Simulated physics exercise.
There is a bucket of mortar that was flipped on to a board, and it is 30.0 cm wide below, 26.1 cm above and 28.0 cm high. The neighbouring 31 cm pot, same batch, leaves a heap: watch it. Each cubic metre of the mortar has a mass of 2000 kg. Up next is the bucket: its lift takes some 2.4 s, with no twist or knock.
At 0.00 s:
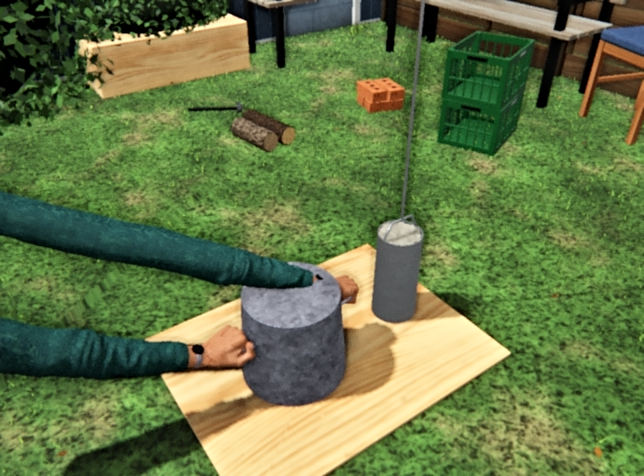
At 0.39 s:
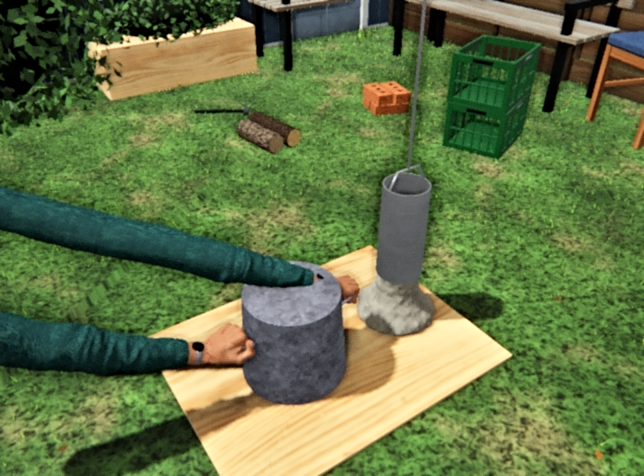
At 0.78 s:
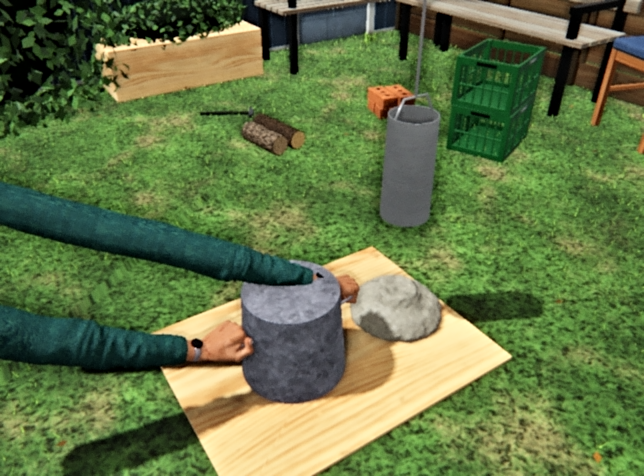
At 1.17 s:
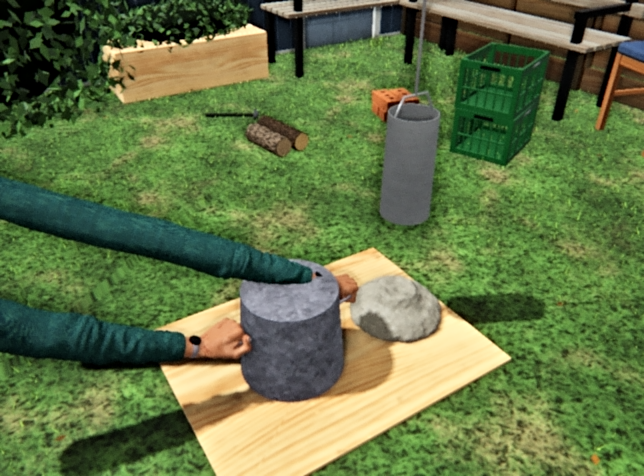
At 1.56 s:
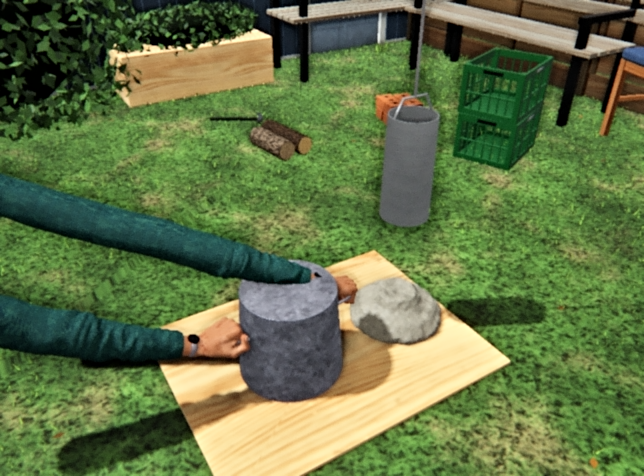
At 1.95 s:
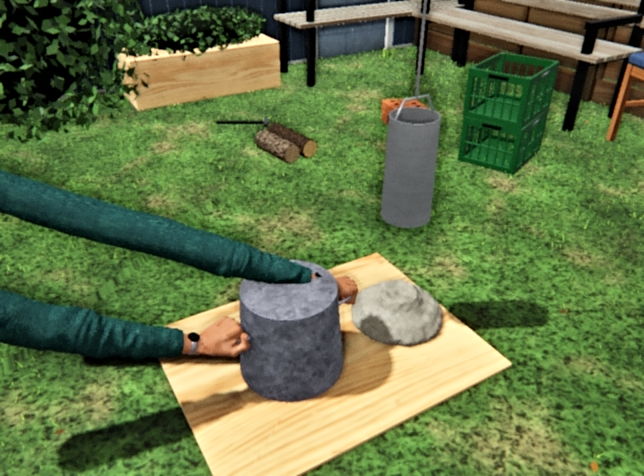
We see two hands holding an upturned grey bucket still on a wooden board on grass, while a narrower grey cylinder to its right rises on a line, leaving a pale heap that slumps lower and wider, then stays unchanged.
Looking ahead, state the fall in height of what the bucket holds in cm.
Roughly 14 centimetres.
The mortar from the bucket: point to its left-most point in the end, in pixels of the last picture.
That point lies close to (204, 375) in the last picture.
After 2.5 s, the bucket is up 5.7 cm; the mortar has come down 3.1 cm to 25 cm and is 36 cm wide.
After 3.1 s, the bucket is up 17 cm; the mortar has come down 13 cm to 15 cm and is 52 cm wide.
After 3.7 s, the bucket is up 28 cm; the mortar has come down 13 cm to 15 cm and is 52 cm wide.
After 4.5 s, the bucket is clear; the mortar has come down 13 cm to 15 cm and is 52 cm wide.
After 5.0 s, at rest, the bucket is clear; the mortar has come down 13 cm to 15 cm and is 52 cm wide.
